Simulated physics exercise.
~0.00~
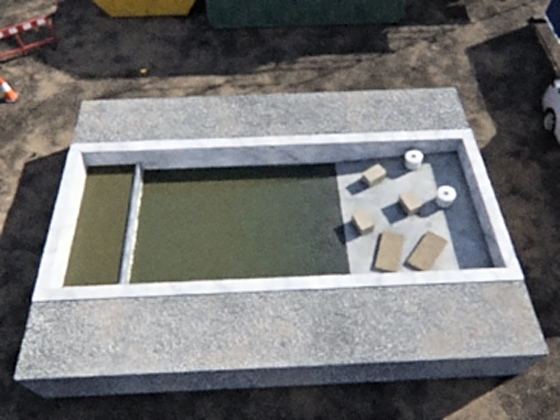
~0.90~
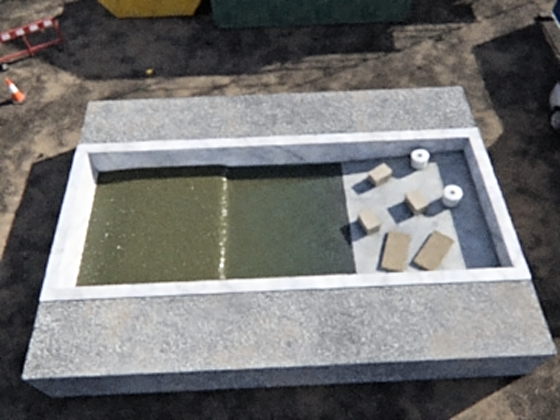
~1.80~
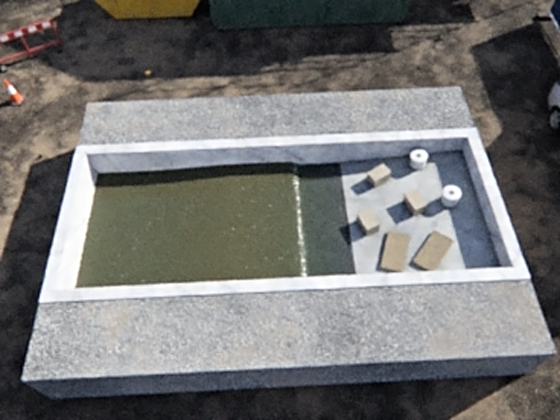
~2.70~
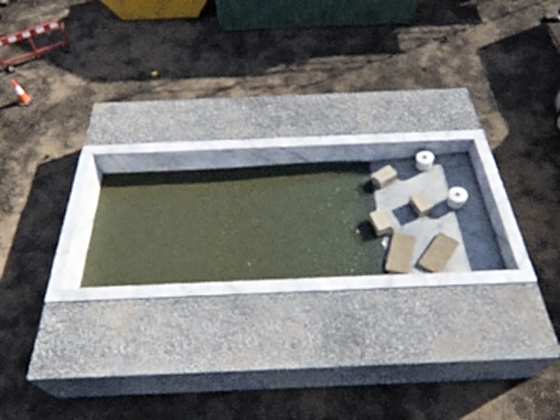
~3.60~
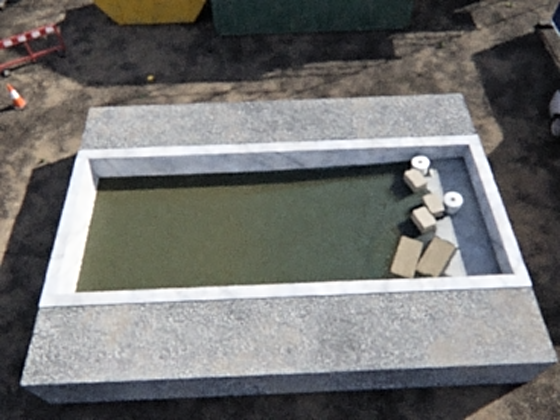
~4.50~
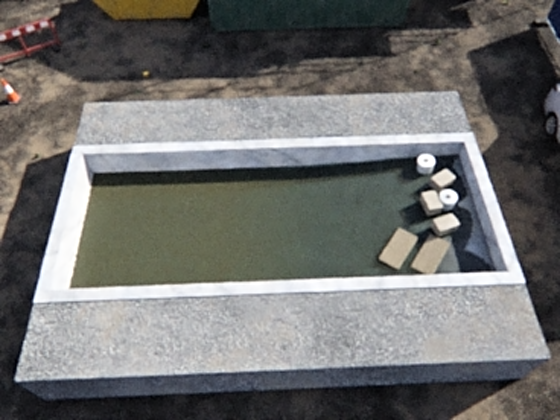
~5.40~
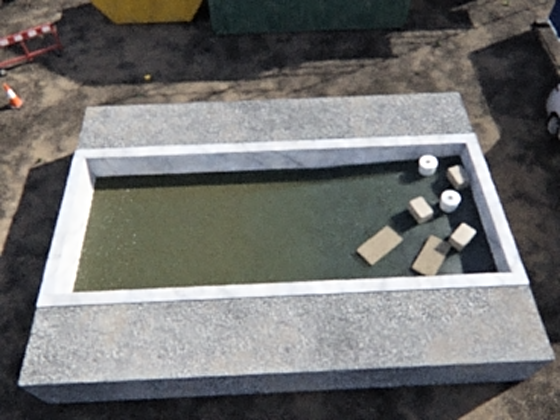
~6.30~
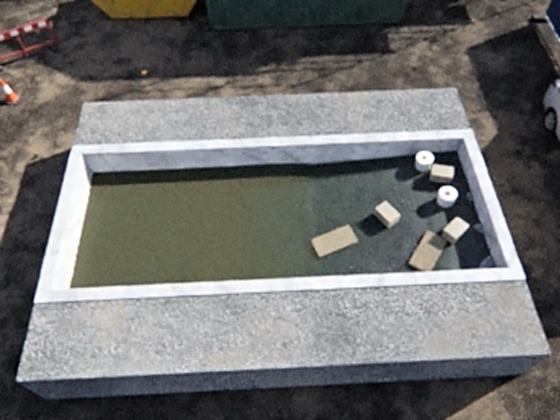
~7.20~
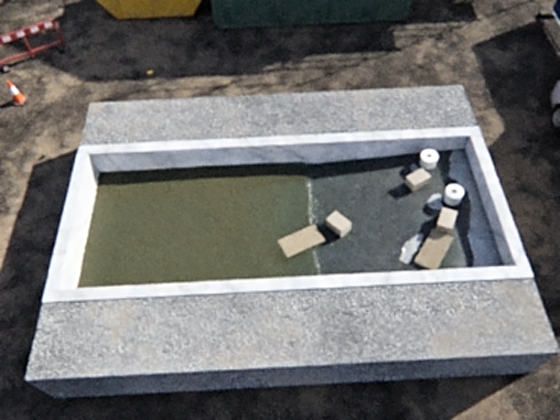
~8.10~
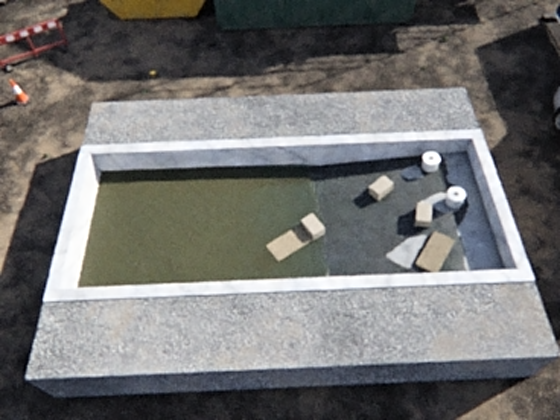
A concrete basin's water surges right, shifts boxes and boards, then carries some back left.
